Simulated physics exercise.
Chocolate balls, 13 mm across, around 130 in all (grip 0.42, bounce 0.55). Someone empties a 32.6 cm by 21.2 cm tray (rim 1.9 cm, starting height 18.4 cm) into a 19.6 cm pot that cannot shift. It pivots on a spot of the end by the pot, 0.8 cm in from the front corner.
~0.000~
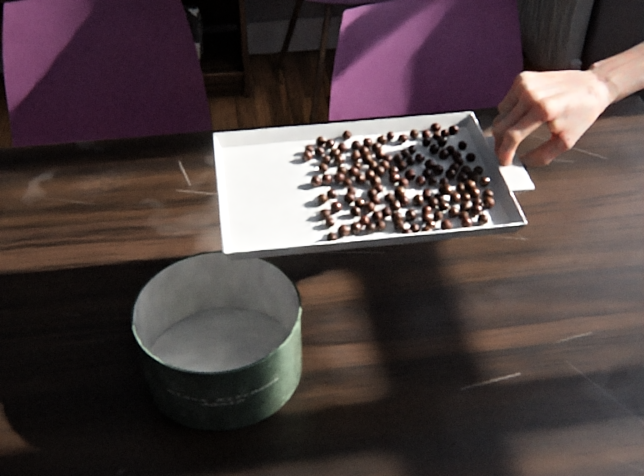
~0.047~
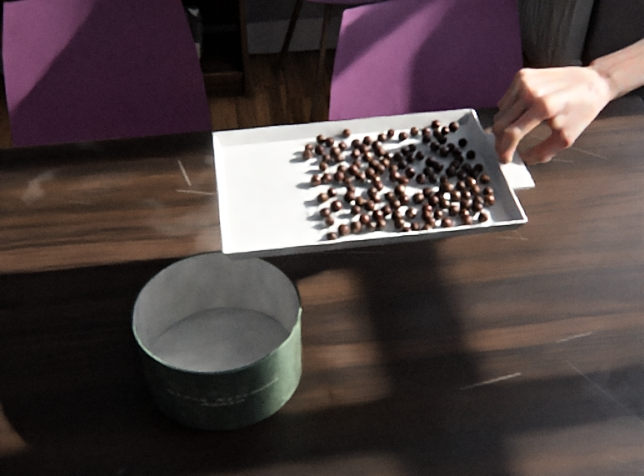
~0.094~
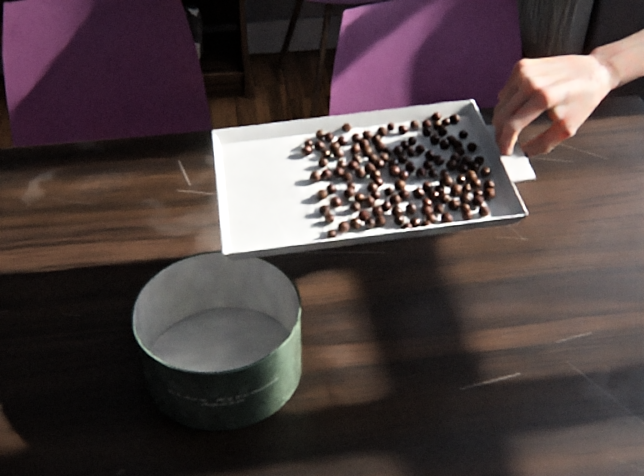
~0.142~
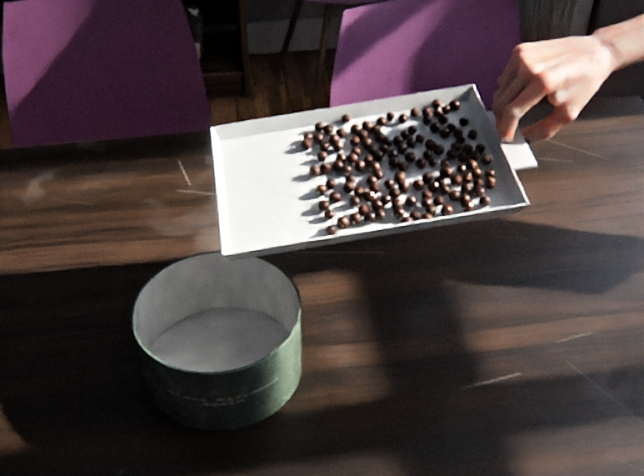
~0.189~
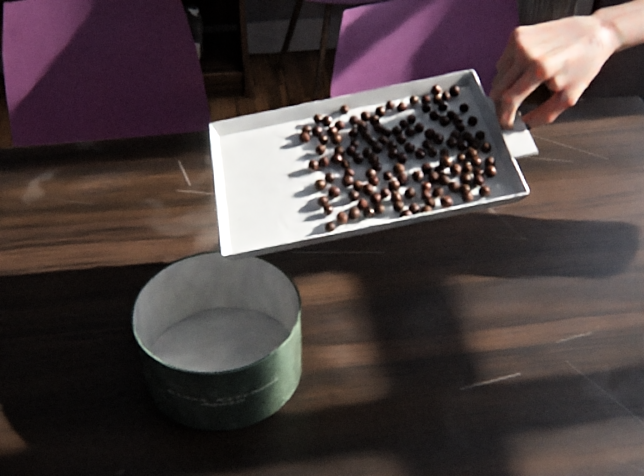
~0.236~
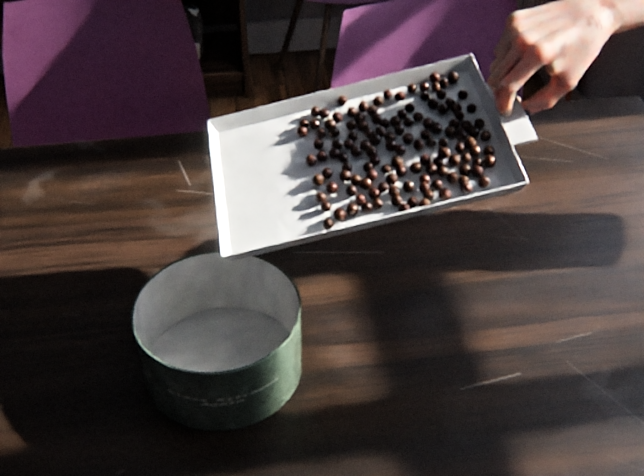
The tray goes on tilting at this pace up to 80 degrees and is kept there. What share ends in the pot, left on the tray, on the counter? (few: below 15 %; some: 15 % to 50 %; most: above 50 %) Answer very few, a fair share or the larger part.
Pot: The larger part, tray: Very few, counter: Very few.
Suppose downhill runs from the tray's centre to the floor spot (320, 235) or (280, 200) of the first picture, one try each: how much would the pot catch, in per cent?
Some 95 and 60 per cent.
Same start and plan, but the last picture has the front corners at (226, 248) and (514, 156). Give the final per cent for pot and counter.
Pot 30, counter 70.
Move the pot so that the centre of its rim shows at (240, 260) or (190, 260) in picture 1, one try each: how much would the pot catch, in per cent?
Some 10 and 25 per cent.
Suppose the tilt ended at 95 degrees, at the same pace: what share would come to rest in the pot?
It would be near 95 per cent.
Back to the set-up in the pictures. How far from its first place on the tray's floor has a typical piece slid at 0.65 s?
Some 15 cm.
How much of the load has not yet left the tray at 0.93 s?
About 45 per cent.
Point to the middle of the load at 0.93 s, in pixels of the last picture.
Near (200, 276).
Then, at 0.65 s, tilt 45 degrees; the tray holds 100 %, the pot 0 %.
After 0.93 s, tilt 67 degrees; the tray holds 45 %, the pot 35 %.
Then, at 1.31 s, tilt 80 degrees; the tray holds 0 %, the pot 90 %.
By 2.2 s all is still; pot 95 %, tray 0 %, counter 5 %.
